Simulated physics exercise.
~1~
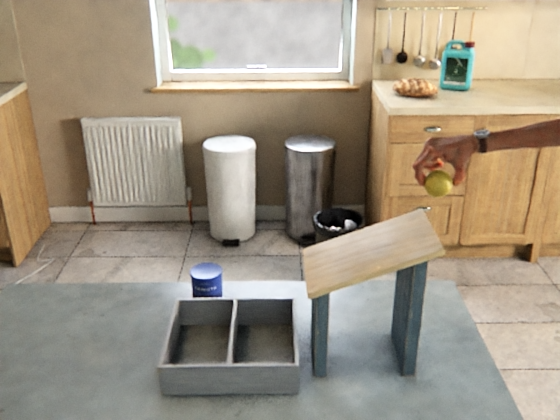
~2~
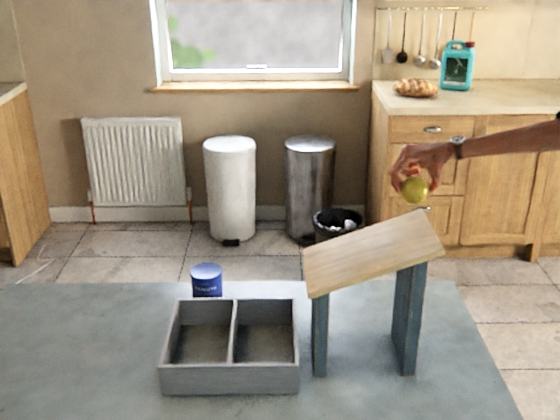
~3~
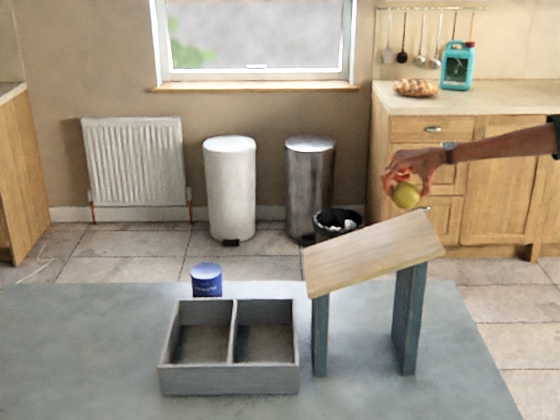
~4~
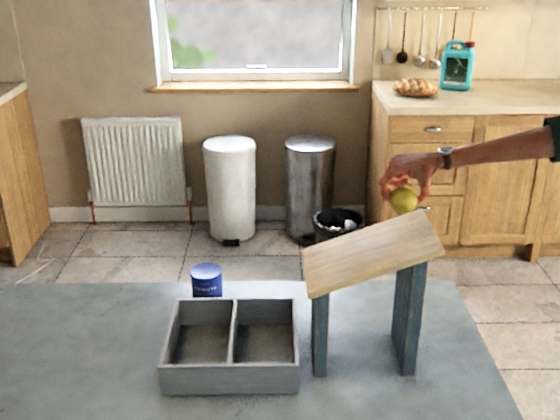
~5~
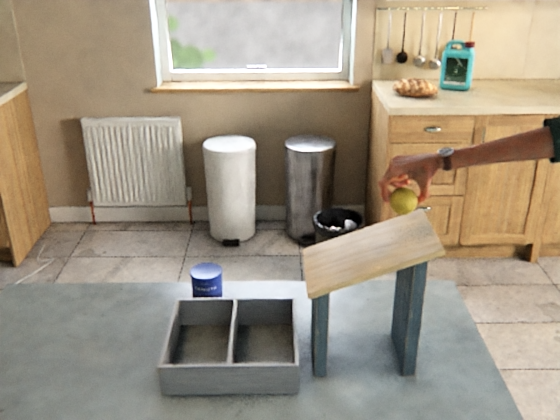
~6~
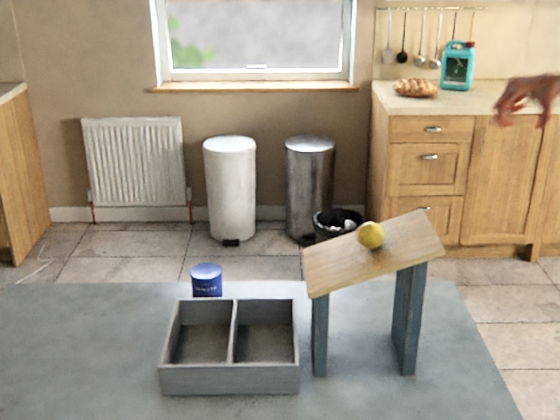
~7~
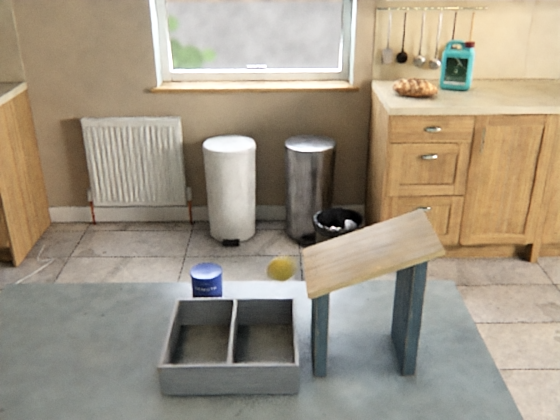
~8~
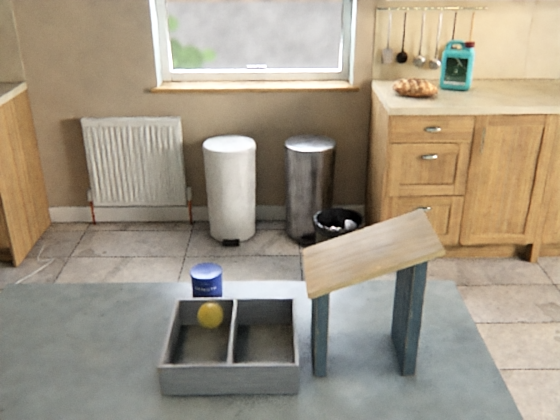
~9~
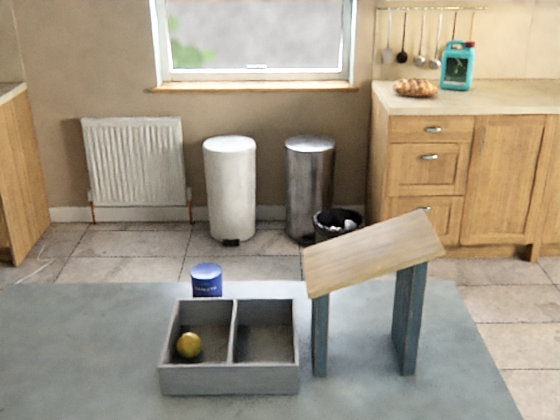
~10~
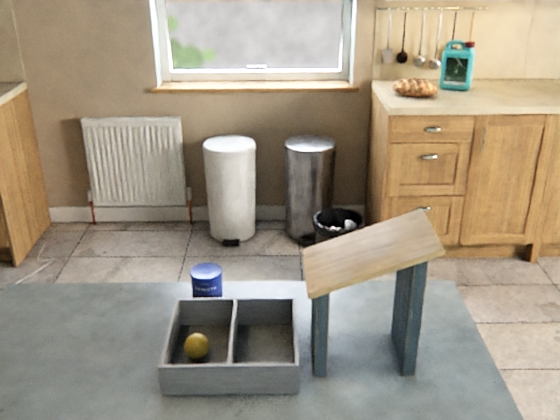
A yellow lemon is held by a hand above a sloping wooden board and let go, then travels down leftward off the board, passes over the nearer bay of an open tray, and comes to rest in the farther bay, while a blue tin stays put behind it.
